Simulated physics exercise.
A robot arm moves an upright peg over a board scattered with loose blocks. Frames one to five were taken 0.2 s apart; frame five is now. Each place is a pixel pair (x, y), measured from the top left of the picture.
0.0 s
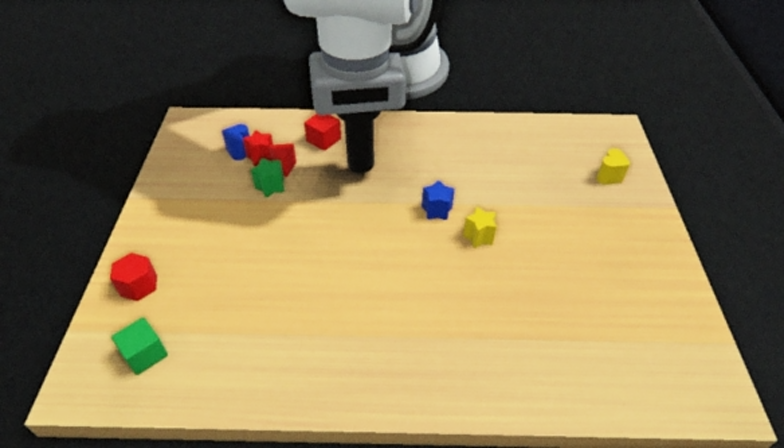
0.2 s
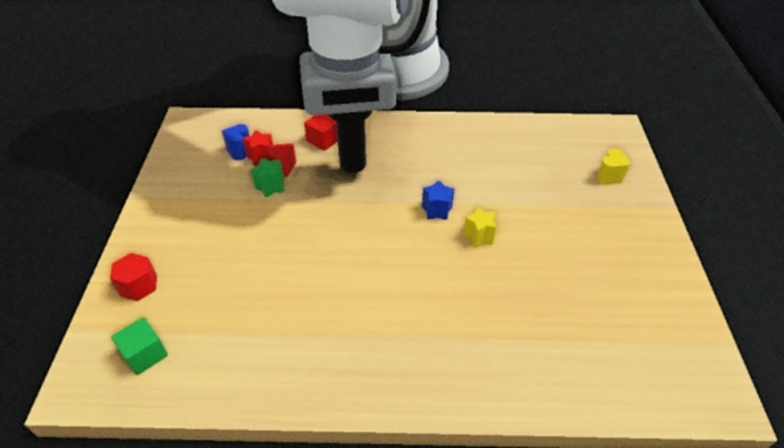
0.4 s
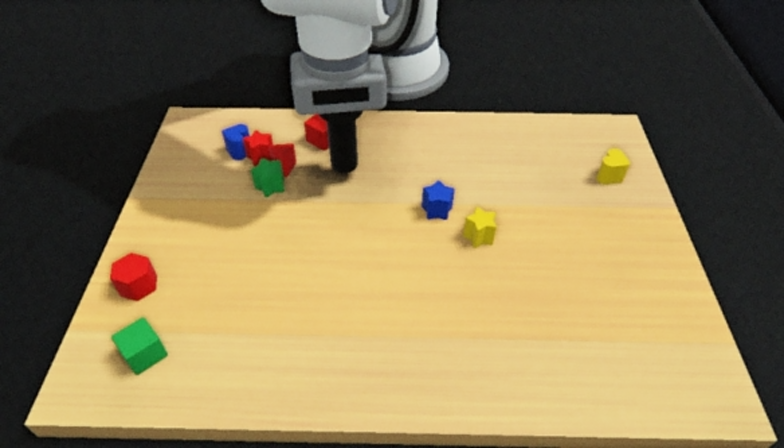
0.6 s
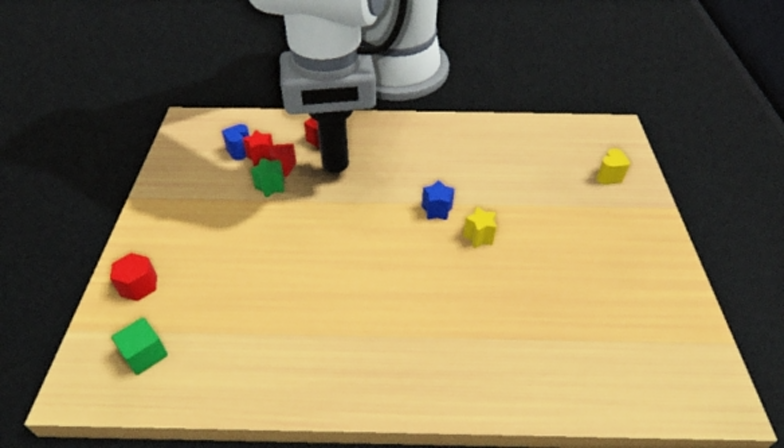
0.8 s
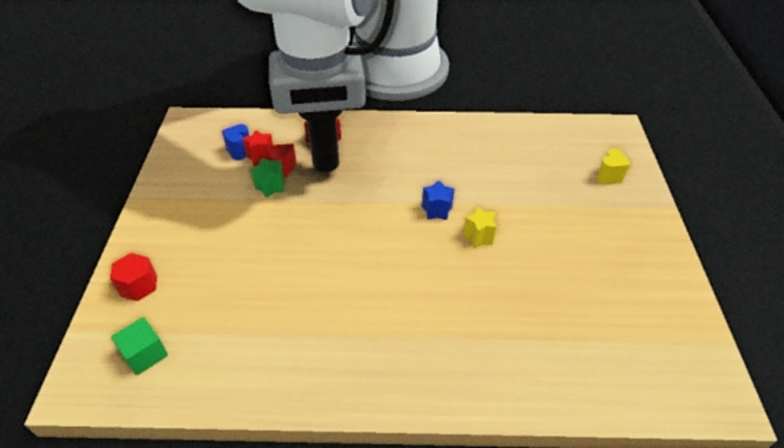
On a light wooden board scattered with red, green, blue and yellow blocks, a robot arm holds a dark upright peg near the far edge. The arm slides the peg a short way left, toward a cluster of small blocks, passing in front of a red block, while every block stays still.
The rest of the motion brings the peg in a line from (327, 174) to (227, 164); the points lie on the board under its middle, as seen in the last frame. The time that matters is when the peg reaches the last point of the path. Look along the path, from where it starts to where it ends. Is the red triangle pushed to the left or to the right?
It's set to shift left.
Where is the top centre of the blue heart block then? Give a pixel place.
My prediction: (219, 117).
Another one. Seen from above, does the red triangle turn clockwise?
No - that is not the case.
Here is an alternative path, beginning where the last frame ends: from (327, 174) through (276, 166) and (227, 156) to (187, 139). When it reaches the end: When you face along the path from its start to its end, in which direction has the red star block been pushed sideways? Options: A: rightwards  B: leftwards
My answer is option A.
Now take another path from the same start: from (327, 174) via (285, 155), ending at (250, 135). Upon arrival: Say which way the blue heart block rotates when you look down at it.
Clockwise.
The first path, step by step. One third of the way, peg (292, 162); blue heart block (231, 131), turned 15° clockwise; red star block (250, 137), turned 25° clockwise; red triangle (269, 148).
Two thirds of the way, peg (258, 159); blue heart block (226, 126), turned 25° clockwise; red star block (235, 137), turned 70° clockwise; green star block (263, 169), turned 15° anticlockwise; red triangle (233, 153), turned 40° anticlockwise.
At the end, peg (225, 155); blue heart block (219, 117), turned 65° clockwise; red star block (212, 130), turned 110° clockwise; green star block (263, 169), turned 15° anticlockwise; red triangle (204, 156), turned 75° anticlockwise.
